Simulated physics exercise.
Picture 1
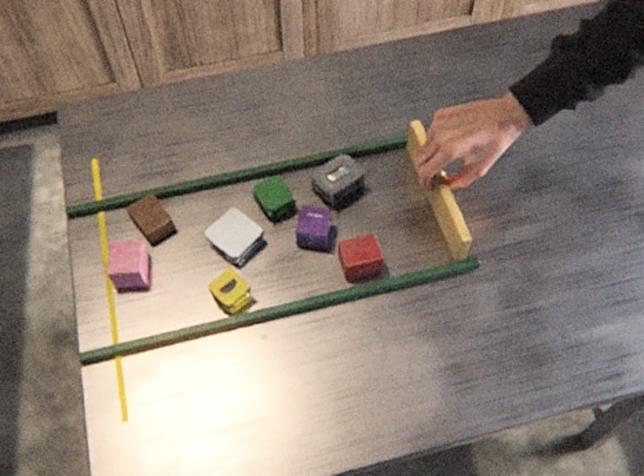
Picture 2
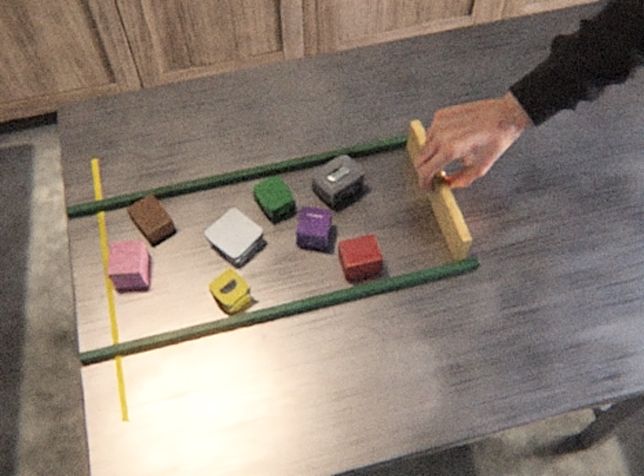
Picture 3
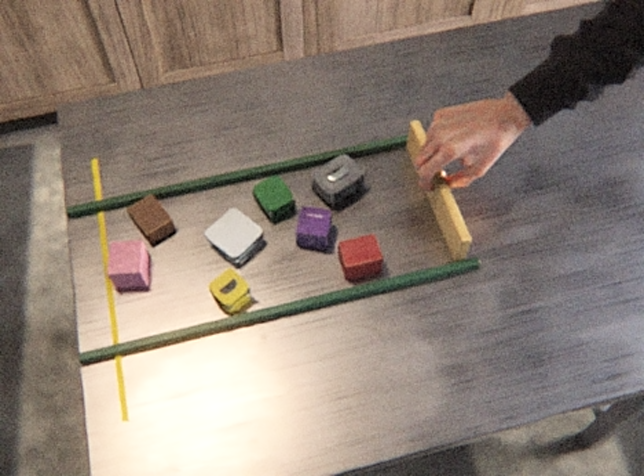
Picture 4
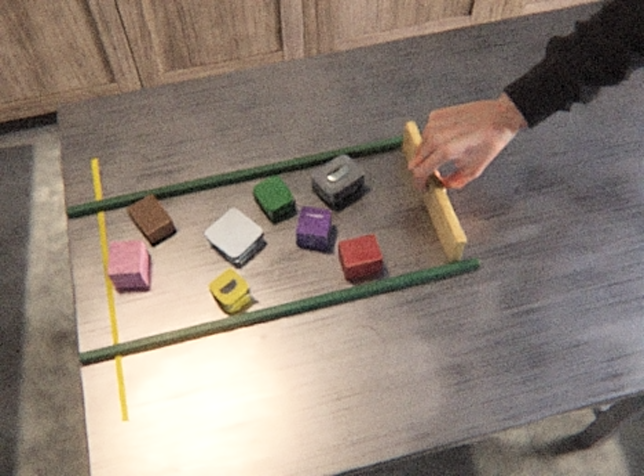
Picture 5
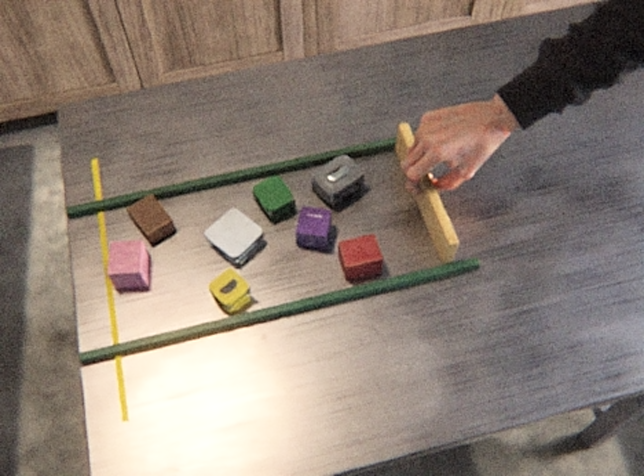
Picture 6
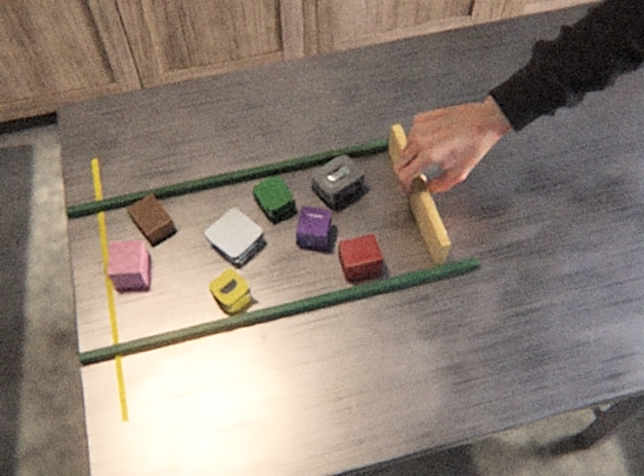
A hand held a wooden board upright across a channel between two green rails, then slid it a short way left toward the scattered colored blocks and cases, which stayed still.
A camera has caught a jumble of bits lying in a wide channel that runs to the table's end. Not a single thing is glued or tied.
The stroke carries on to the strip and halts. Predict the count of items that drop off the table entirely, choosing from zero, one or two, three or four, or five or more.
I expect the edge to claim at least five.
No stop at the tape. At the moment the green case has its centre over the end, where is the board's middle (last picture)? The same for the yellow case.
The middle is at (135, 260) when it's the green case, and at (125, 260) when it's the yellow case.
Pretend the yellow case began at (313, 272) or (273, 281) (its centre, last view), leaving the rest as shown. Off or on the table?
Try one: It ends up off. Try two: It ends up off.
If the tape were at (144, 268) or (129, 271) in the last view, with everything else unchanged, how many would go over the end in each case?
2 and 3.
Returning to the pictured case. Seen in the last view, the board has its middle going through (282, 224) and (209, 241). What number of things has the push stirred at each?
First 5, after that 8.
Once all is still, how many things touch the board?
It's touching 3 at the end.
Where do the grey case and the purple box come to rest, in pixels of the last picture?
Around (77, 230) and around (90, 285).
Soon after, none off yet; pink block at rest near (129, 265); brown block at rest near (151, 219); yellow case at rest near (230, 292).
At rest, the number that fall off is five or more; fallen, green case, white case, yellow case, brown block and pink block.
